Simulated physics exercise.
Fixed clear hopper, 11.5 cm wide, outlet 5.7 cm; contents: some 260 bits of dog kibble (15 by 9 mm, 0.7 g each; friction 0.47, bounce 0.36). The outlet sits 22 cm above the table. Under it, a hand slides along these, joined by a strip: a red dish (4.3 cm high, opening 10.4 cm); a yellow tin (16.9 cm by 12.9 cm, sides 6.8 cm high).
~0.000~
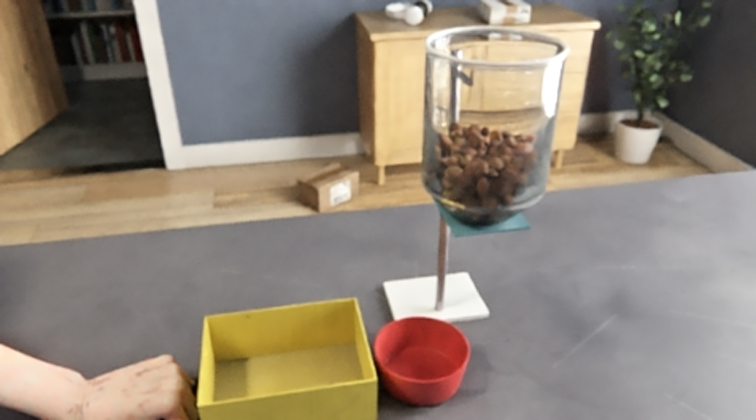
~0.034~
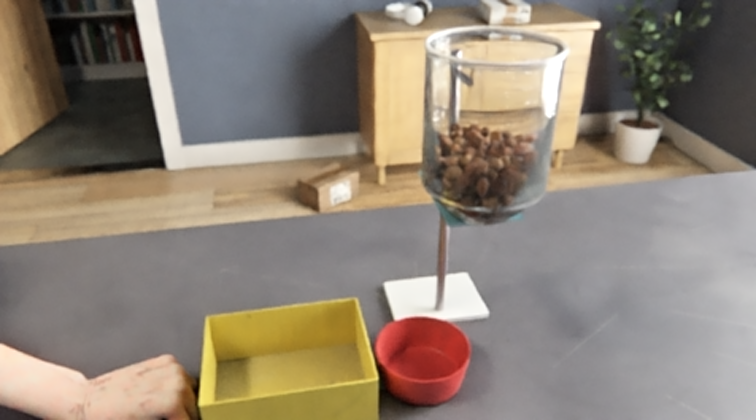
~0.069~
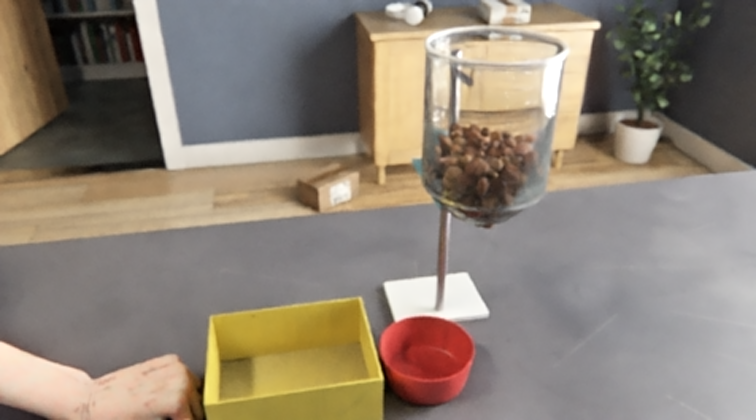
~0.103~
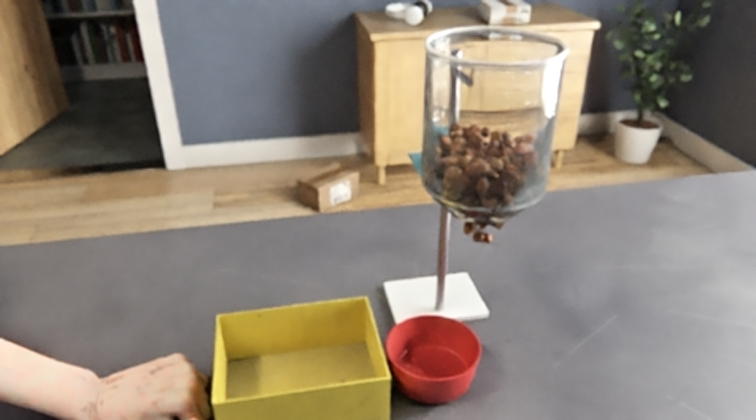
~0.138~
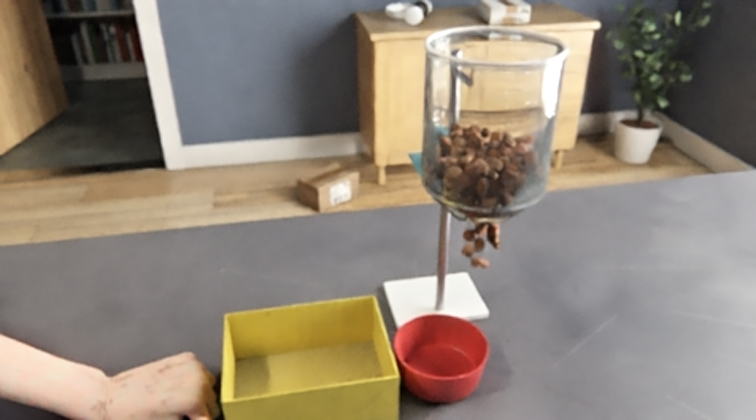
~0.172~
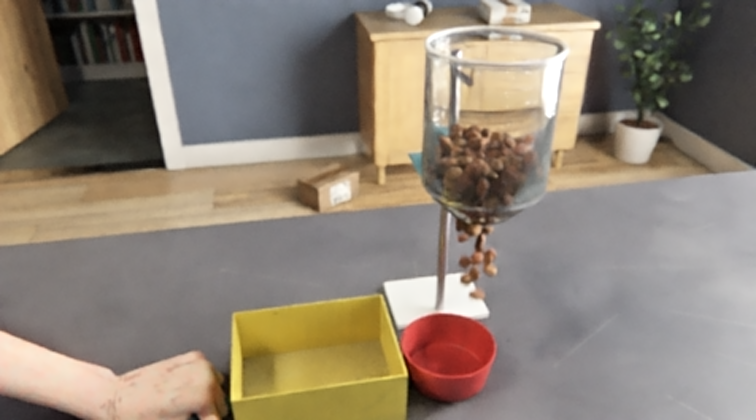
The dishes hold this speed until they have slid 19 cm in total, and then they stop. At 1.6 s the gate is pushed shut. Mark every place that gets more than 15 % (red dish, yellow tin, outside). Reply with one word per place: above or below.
Red dish: Above, yellow tin: Above, outside everything: Below.
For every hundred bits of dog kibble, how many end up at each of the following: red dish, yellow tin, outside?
Red dish 20, yellow tin 75, outside 0.
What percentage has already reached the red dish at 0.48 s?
The share there at that time comes to around 20 per cent.
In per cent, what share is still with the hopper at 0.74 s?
I'd say close to 40 per cent.
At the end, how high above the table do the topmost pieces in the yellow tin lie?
I'd say close to 3.5 cm.
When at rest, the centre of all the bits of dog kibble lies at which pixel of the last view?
(479, 360), roughly.
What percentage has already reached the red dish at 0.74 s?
So far it comes to around 20 per cent.
After 0.48 s, hopper 65 %, red dish 20 %, in the air 10 %; middle of all pieces on or above the table near (484, 232).
After 0.74 s, hopper 40 %, red dish 20 %, yellow tin 25 %, in the air 15 %; middle of all pieces on or above the table near (494, 282).
After 0.97 s, hopper 10 %, red dish 20 %, yellow tin 50 %, in the air 10 %; middle of all pieces on or above the table near (494, 325).
After 1.20 s, red dish 20 %, yellow tin 75 %; middle of all pieces on or above the table near (488, 355).
In the end, at 2.2 s, hopper 0 %, outside 0 %, red dish 20 %, yellow tin 75 %.
